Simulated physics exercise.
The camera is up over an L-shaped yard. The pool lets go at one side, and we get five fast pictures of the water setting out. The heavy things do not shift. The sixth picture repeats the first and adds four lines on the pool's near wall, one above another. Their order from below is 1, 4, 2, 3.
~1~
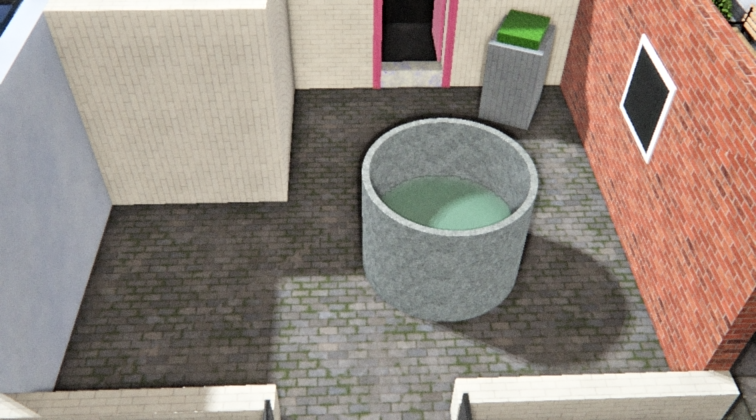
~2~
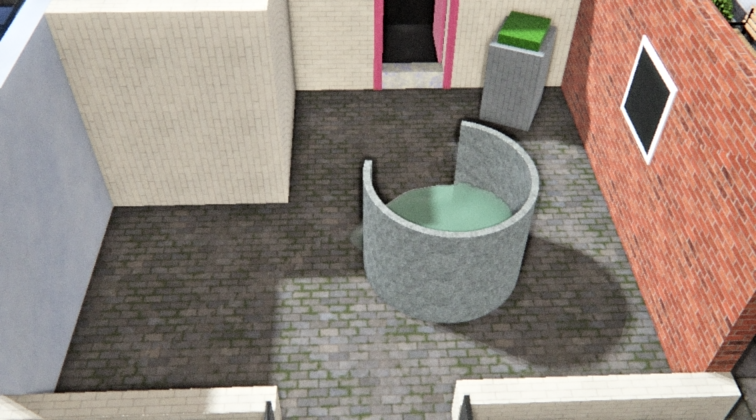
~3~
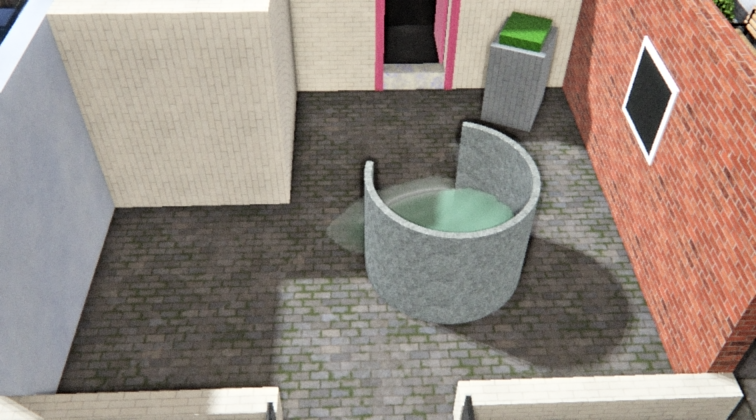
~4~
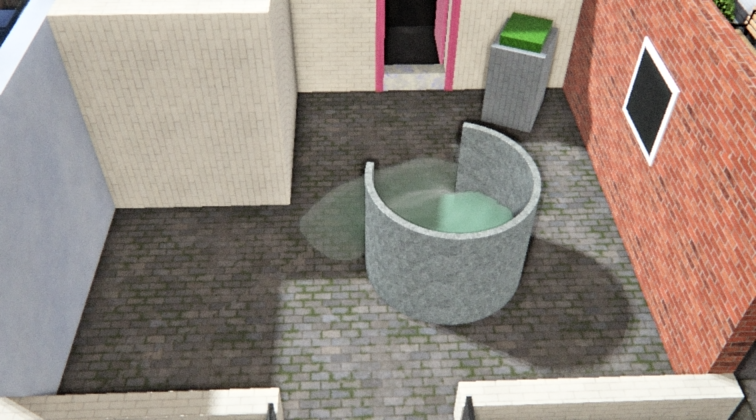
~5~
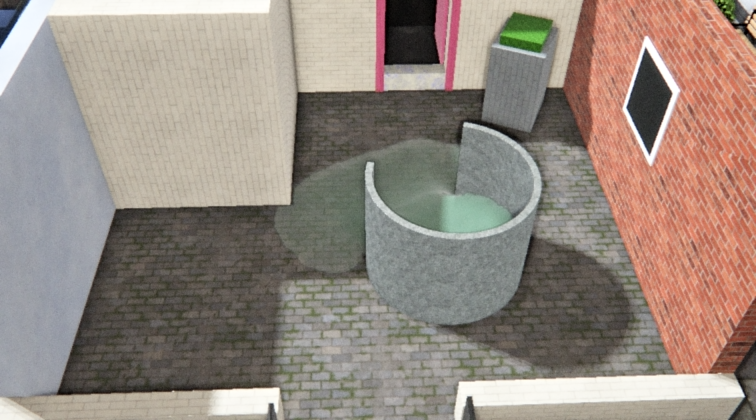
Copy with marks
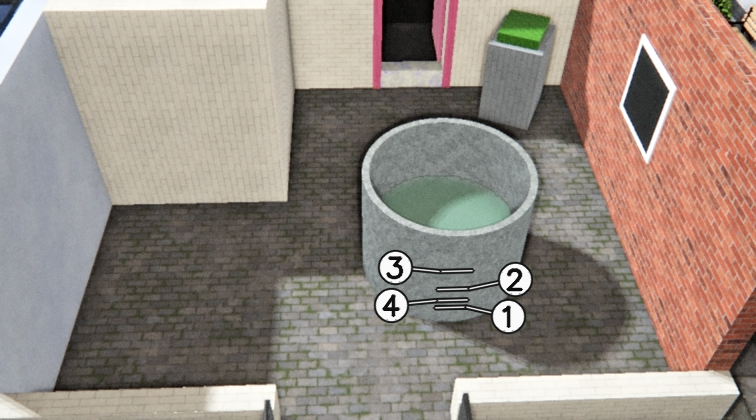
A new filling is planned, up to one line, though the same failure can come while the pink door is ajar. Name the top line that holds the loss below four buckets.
Line 3 just does it.
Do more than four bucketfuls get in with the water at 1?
No, that is safe.
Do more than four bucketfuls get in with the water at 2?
No, not at all.
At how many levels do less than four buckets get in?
All of the four.
On the marked copy, 1 at (450, 307); 2 at (453, 289); 3 at (455, 271); 4 at (451, 300); from the bottom up 1, 4, 2, 3.
With 1, nothing gets over.
With 2, nothing gets over.
With 3, a splash gets over, under a bucket.
With 4, nothing gets over.
